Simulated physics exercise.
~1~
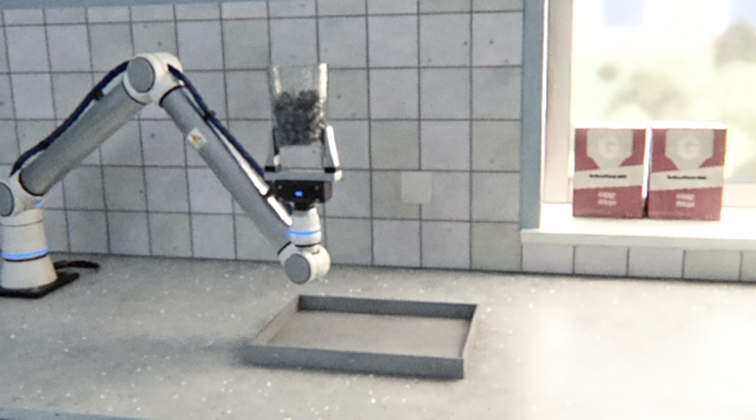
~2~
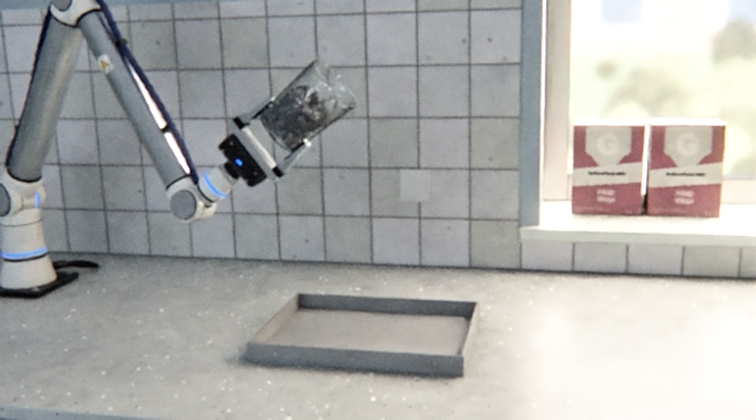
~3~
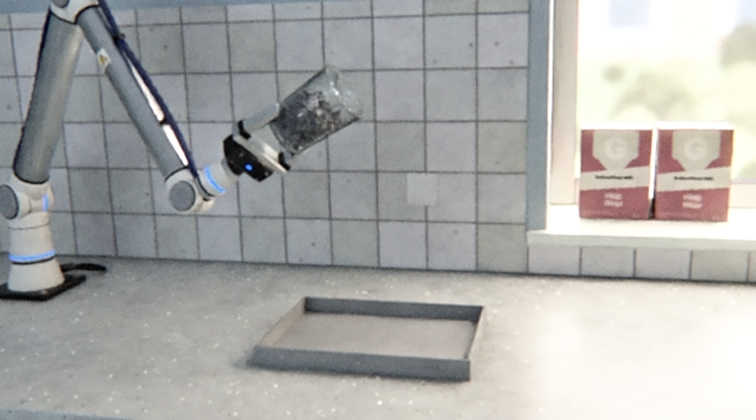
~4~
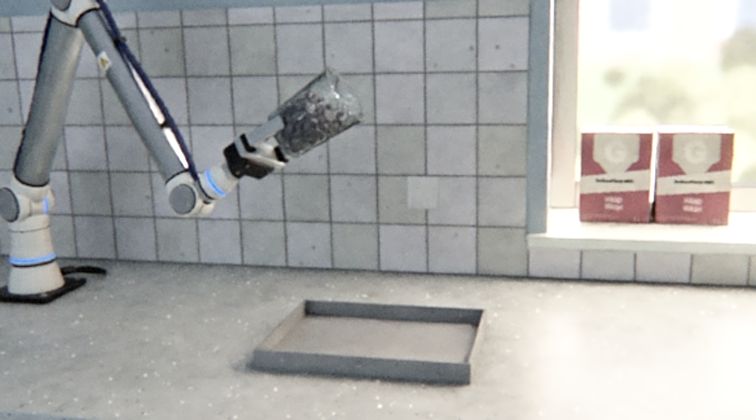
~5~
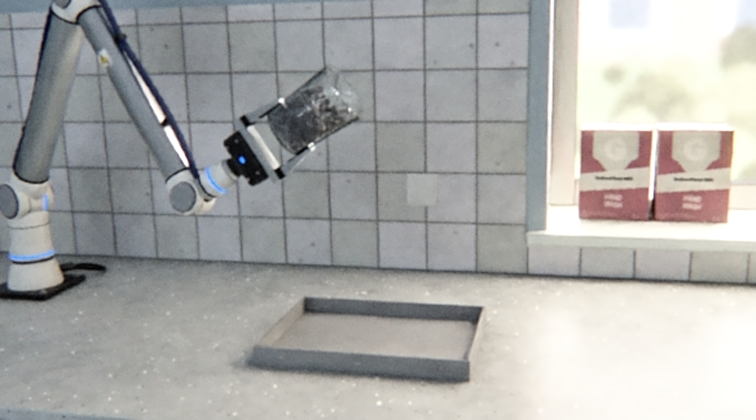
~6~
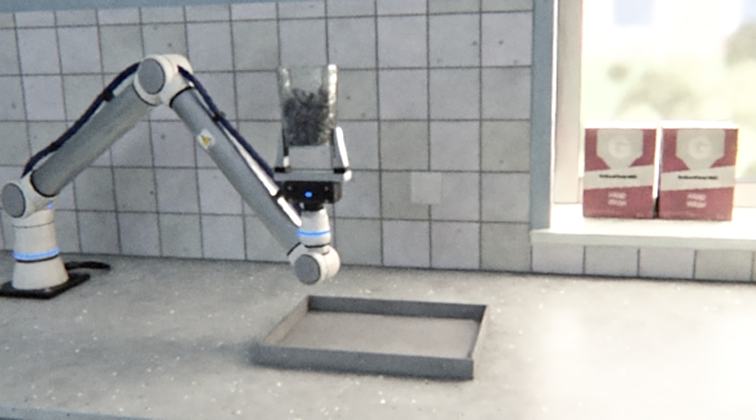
On a speckled counter, a robot arm tilts a clear cup of dark pebbles, twists it, and rights it still filled.
